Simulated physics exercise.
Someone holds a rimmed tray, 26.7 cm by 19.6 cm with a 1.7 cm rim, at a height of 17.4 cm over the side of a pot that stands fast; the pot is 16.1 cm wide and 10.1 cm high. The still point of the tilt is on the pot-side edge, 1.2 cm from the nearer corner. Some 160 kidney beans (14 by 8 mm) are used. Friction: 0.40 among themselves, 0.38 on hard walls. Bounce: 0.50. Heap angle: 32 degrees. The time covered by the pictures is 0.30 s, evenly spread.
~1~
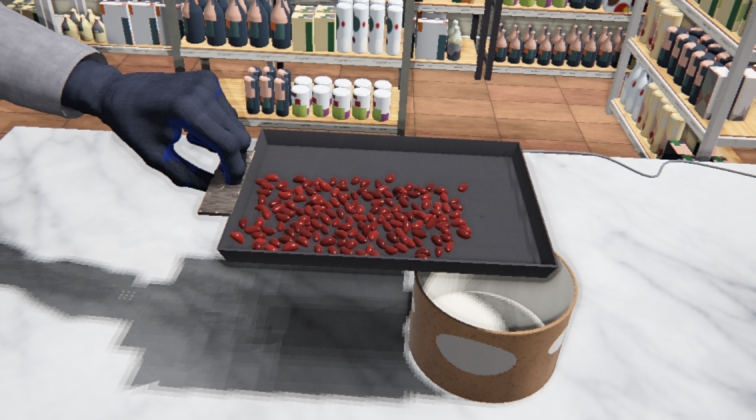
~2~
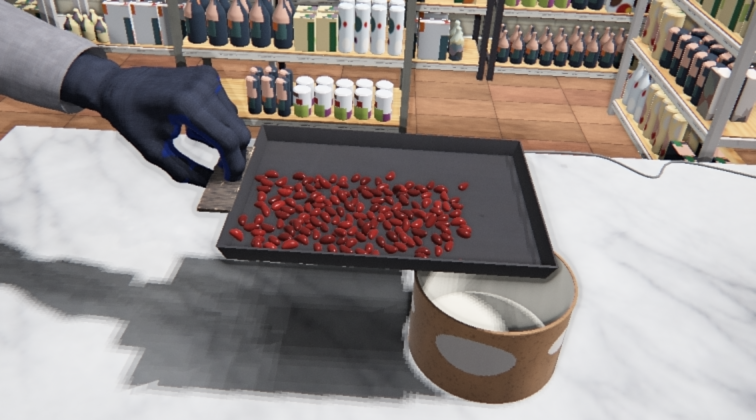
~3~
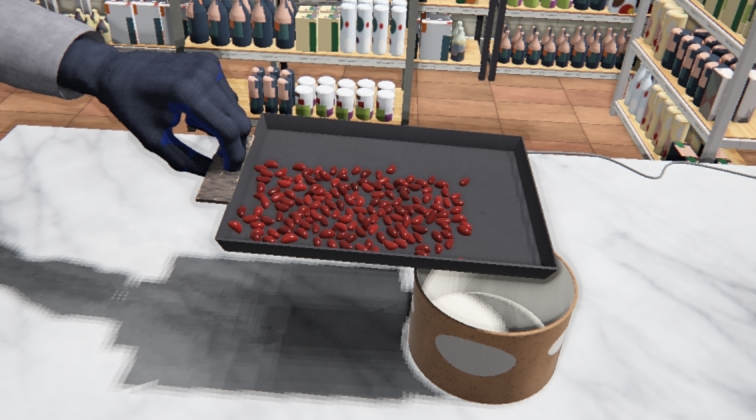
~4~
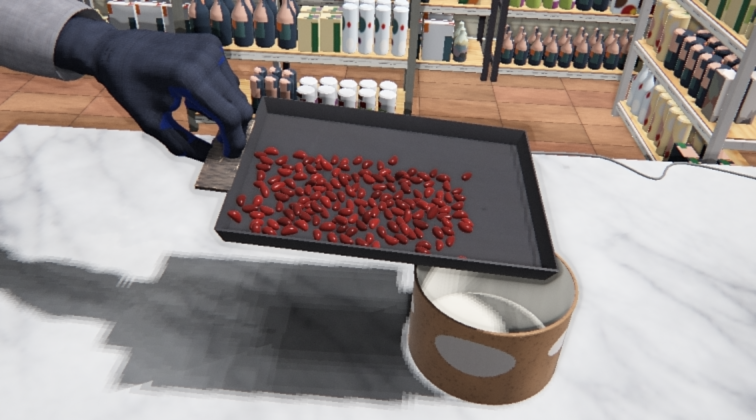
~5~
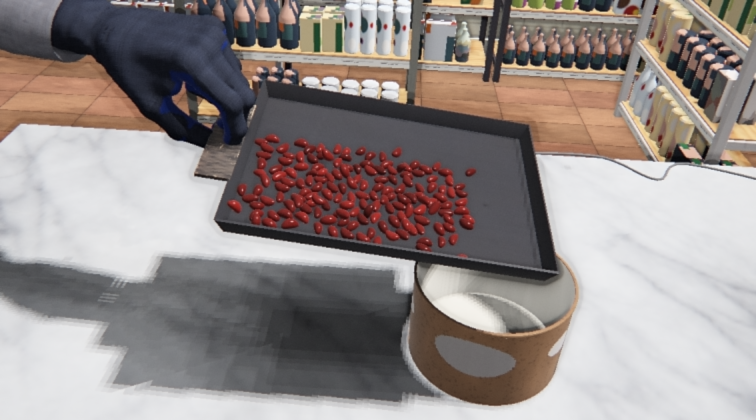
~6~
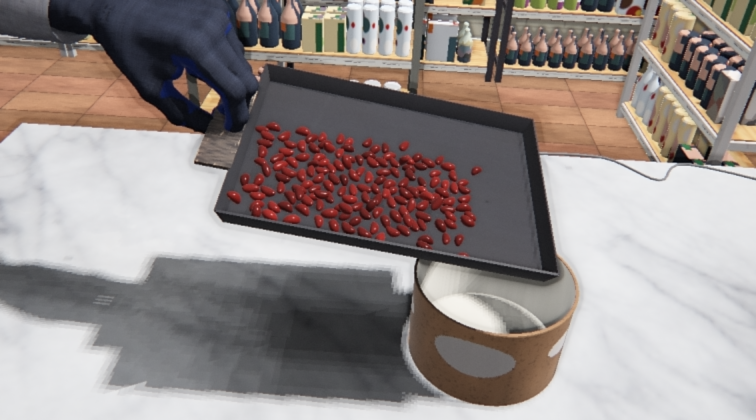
In a shop, a dark-gloved hand gradually tilting a black tray of red beans toward a round brown pot on a marble counter.
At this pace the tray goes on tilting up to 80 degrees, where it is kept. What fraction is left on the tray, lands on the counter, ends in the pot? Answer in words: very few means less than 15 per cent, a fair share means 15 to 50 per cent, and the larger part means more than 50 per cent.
Tray: Very few. Counter: The larger part. Pot: Very few.
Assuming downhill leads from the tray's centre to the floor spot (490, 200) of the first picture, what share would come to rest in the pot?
Estimate: Near 55 per cent.
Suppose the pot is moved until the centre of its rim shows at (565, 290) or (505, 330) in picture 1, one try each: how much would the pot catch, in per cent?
10 % and 85 %.
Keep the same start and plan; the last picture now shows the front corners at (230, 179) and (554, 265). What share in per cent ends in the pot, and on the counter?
Pot 45, counter 50.
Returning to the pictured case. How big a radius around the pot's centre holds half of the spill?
That comes to near 18 cm.
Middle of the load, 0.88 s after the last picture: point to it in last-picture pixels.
Roughly pixel (535, 264).
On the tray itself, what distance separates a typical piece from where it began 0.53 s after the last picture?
By then it sits near 7 cm from where it began.
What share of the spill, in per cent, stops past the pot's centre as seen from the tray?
Around 90 in a hundred.
Then, 0.53 s after the last picture, tilt 45 degrees; the tray holds 100 %, the pot 0 %.
Then, 0.88 s after the last picture, tilt 66 degrees; the tray holds 75 %, the pot 0 %.
Then, 1.33 s after the last picture, tilt 80 degrees; the tray holds 5 %, the pot 0 %.
In the end, tray 0 %, counter 100 %, pot 0 %.
